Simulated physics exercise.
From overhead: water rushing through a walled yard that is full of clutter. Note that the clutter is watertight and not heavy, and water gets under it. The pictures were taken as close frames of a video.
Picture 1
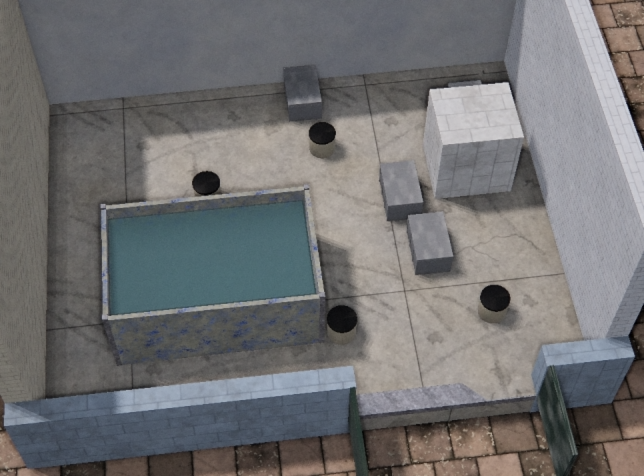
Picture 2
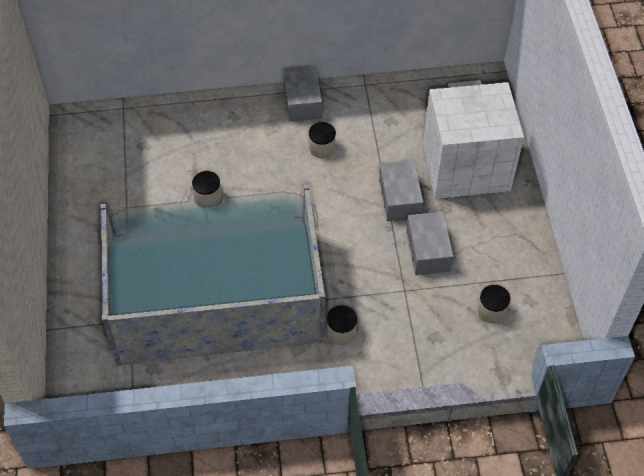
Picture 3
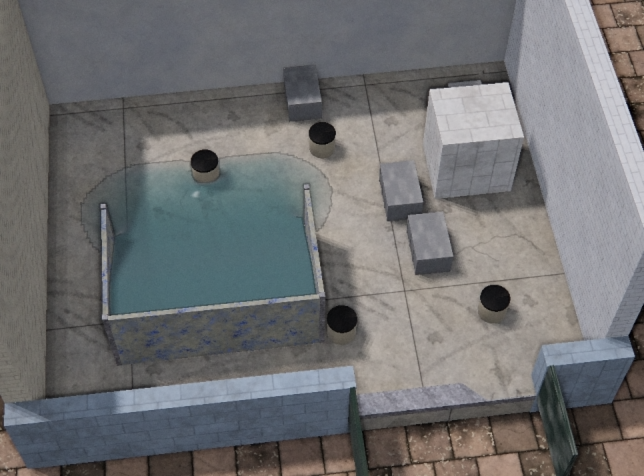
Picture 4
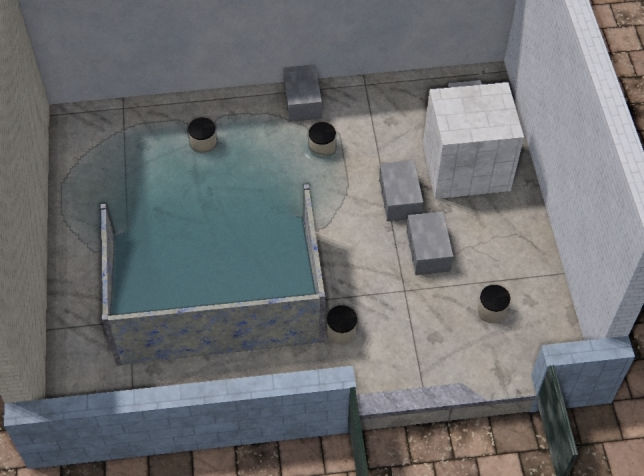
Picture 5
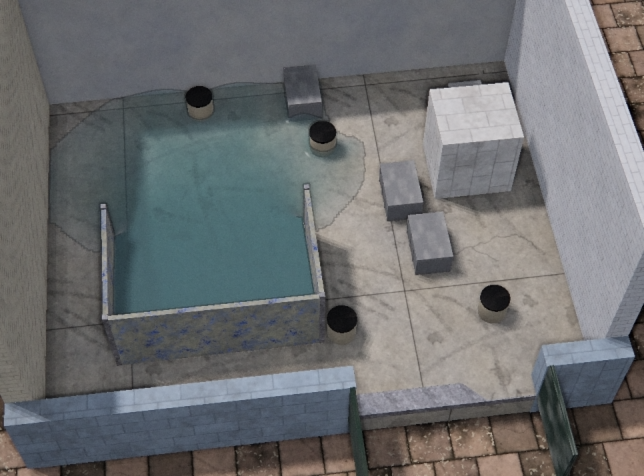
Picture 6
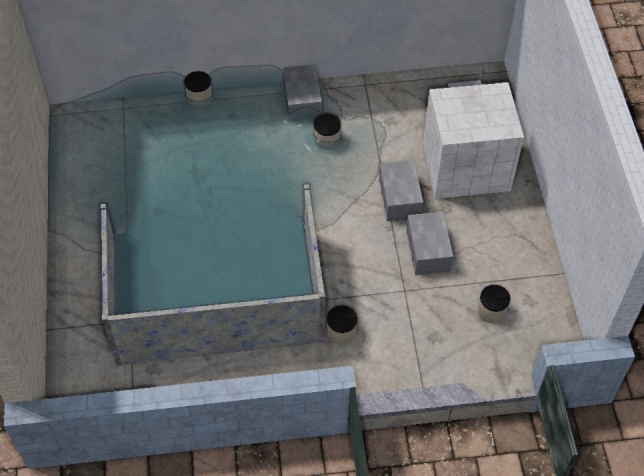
Teal water pours from the open back of a rectangular stone-sided tank on the left of a walled, paved yard, seen from high above by a still camera. Four dark-topped round pails, three grey blocks and a large white tiled cube stand around it. The water spreads to the rear wall, carrying the pail behind the tank backward, then nudges another slightly right.
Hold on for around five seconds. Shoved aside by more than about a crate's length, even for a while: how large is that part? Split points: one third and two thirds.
Band: Between the two split points.
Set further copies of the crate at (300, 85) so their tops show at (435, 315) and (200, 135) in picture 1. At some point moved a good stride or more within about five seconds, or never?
First: Stays short of it; second: Covers that distance.
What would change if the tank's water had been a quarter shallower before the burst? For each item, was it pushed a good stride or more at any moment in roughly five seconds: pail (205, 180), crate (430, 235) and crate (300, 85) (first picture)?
Respectively, gets that far, never gets that far, gets that far.
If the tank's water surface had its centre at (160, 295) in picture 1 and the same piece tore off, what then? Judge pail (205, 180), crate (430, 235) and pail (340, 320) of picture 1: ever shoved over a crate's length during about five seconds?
The three, one by one: Past that mark, past that mark and short of that.
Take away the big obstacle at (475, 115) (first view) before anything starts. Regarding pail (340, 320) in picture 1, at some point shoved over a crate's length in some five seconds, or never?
I'd say a lesser distance for that one.
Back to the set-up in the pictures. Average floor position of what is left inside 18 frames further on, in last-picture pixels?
That works out to about (412, 196) on the floor.
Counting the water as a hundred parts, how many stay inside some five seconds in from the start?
98 %.
A moment on, 2 of 8 are well off their spots; 2 afloat.
Next, 3 of 8 are well off their spots; 3 afloat.
Later, 2 of 8 are well off their spots; 4 afloat.
In the end, 5 of 8 are well off their spots, and 5 have been at some point; 5 afloat.
